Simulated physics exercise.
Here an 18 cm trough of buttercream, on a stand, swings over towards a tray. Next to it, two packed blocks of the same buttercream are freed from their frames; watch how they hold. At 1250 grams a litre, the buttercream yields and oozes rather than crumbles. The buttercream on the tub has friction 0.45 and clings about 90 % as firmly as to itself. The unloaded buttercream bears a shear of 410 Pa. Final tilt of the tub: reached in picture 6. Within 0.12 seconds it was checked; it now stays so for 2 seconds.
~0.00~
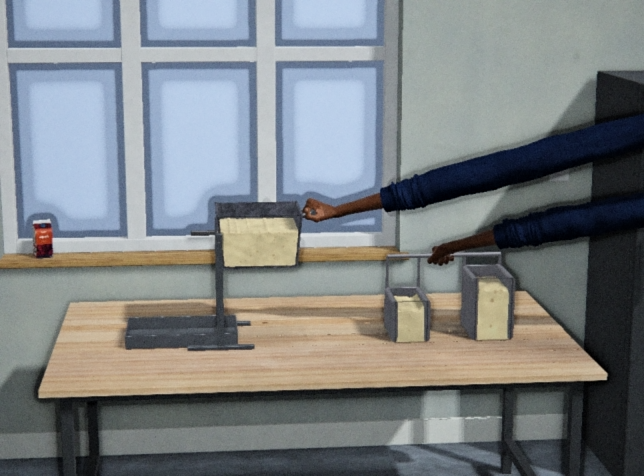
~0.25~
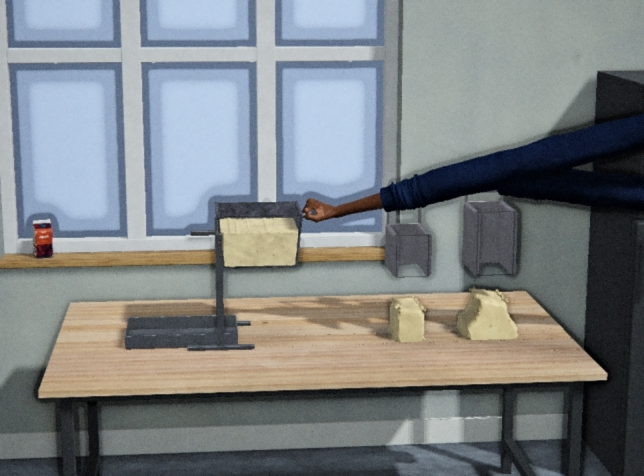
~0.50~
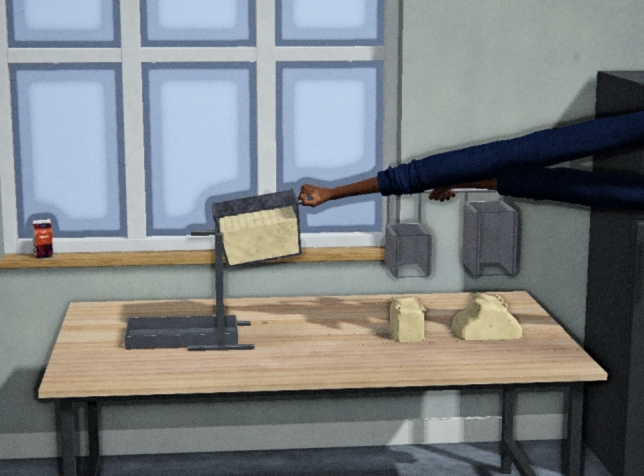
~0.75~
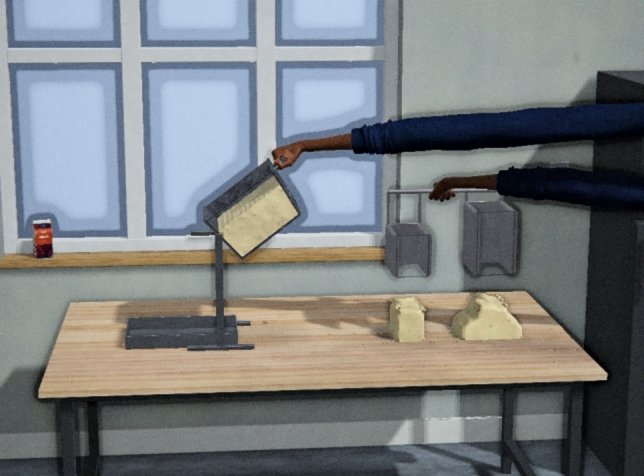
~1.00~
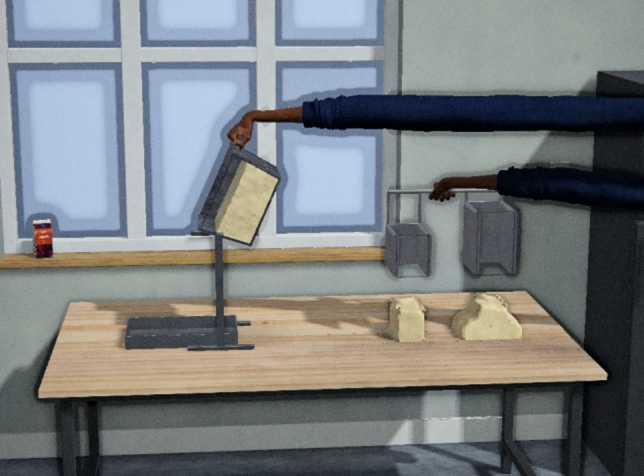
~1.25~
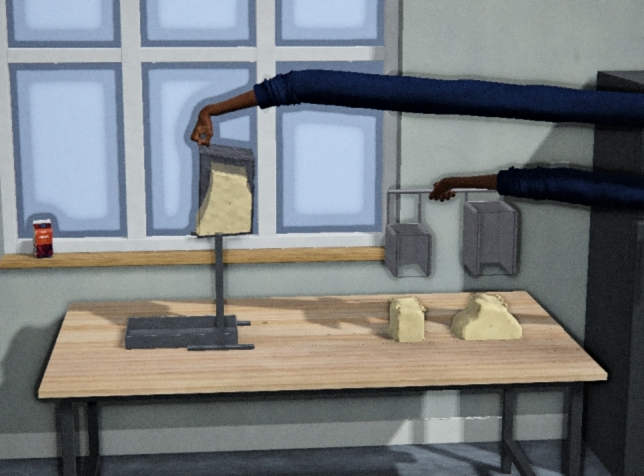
We see a hand lift metal casings off two pale buttercream blocks on a table, the right one slumping noticeably lower, while another hand swings a trough of buttercream from level up to nearly upright on its stand.
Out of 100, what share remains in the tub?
41 out of 100.
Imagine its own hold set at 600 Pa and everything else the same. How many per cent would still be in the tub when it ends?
It would come to about 55 %.
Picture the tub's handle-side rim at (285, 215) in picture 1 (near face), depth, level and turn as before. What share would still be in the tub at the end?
I'd put it at close to 55 per cent.
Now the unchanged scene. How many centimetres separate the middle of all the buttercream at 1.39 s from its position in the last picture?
About 6 cm.
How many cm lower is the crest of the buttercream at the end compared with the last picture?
The top ends up some 13 cm below its level in the last picture.
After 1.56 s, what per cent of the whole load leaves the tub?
10 %.
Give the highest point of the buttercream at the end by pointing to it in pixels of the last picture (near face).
Looking at the last picture, I'd put it at about (232, 210).
After 1.39 s, the tub is at 88 degrees and holds 82 %.
After 1.56 s, the tub is at 88 degrees and holds 50 %.
After 1.73 s, the tub is at 88 degrees and holds 42 %.
After 1.90 s, the tub is at 88 degrees and holds 41 %.
After 3.25 s, the tub is at 88 degrees and holds 41 %.
